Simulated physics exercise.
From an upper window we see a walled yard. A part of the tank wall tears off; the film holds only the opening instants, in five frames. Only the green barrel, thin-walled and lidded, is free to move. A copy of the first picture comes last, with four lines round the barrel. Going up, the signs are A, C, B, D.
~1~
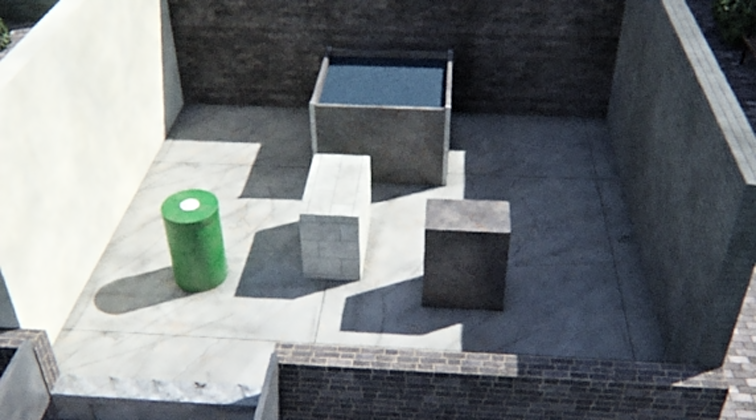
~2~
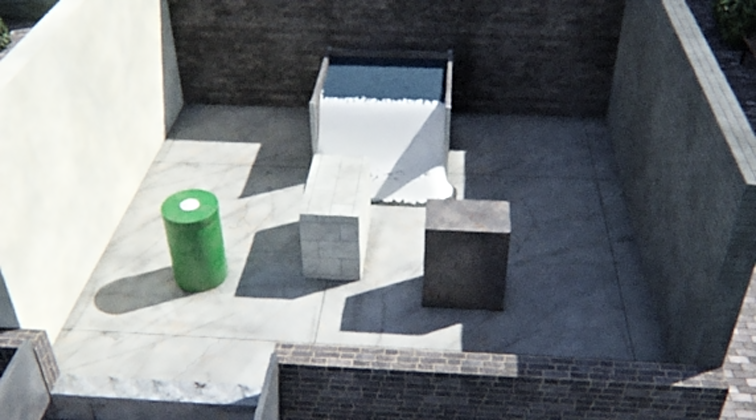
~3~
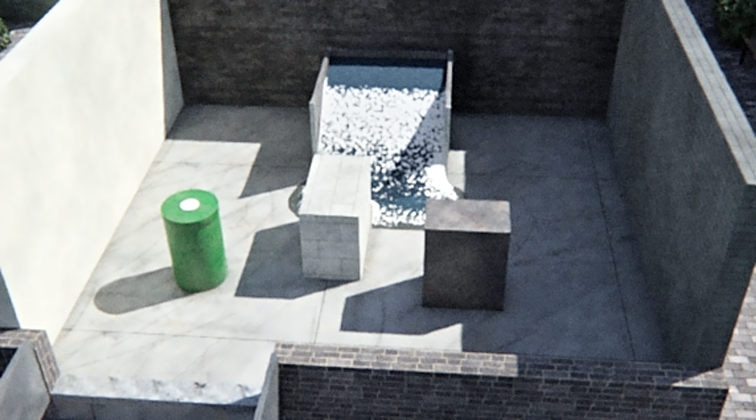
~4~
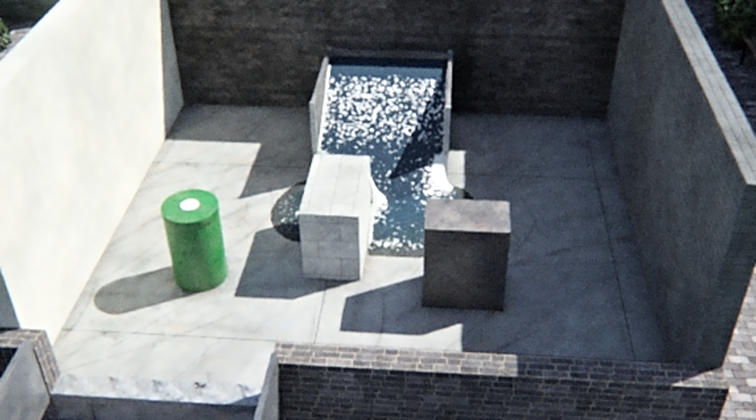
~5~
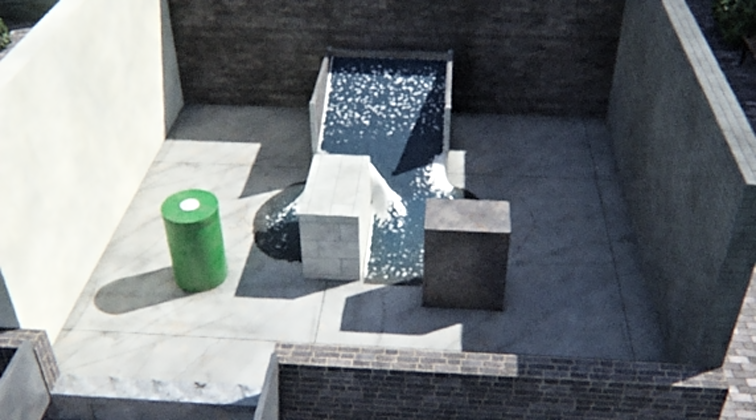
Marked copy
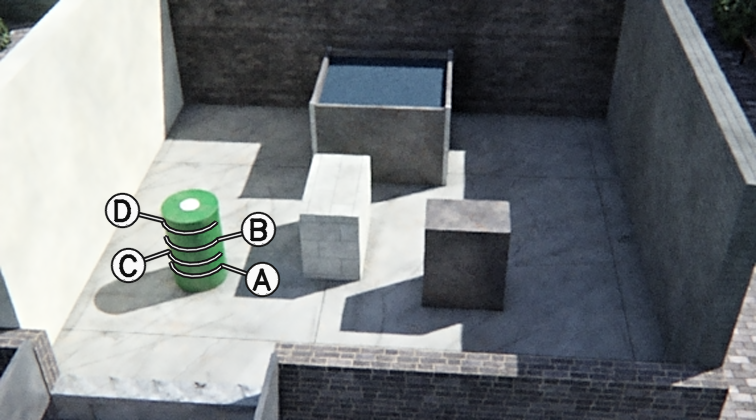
Water poured from the front of the raised tank at the back of the walled yard and spread around the pale and dark blocks, while the green barrel stayed still on the left.
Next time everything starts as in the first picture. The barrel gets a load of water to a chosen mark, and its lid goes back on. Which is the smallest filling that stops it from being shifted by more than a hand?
The limit is A.
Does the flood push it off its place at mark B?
No.
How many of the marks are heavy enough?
All four.
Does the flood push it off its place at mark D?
No, that is safe.
In white, A at (191, 276); B at (187, 250); C at (189, 264); D at (184, 233); from the bottom up A, C, B, D.
If A is chosen, it does not move.
If B is chosen, it does not move.
If C is chosen, it does not move.
If D is chosen, it does not move.
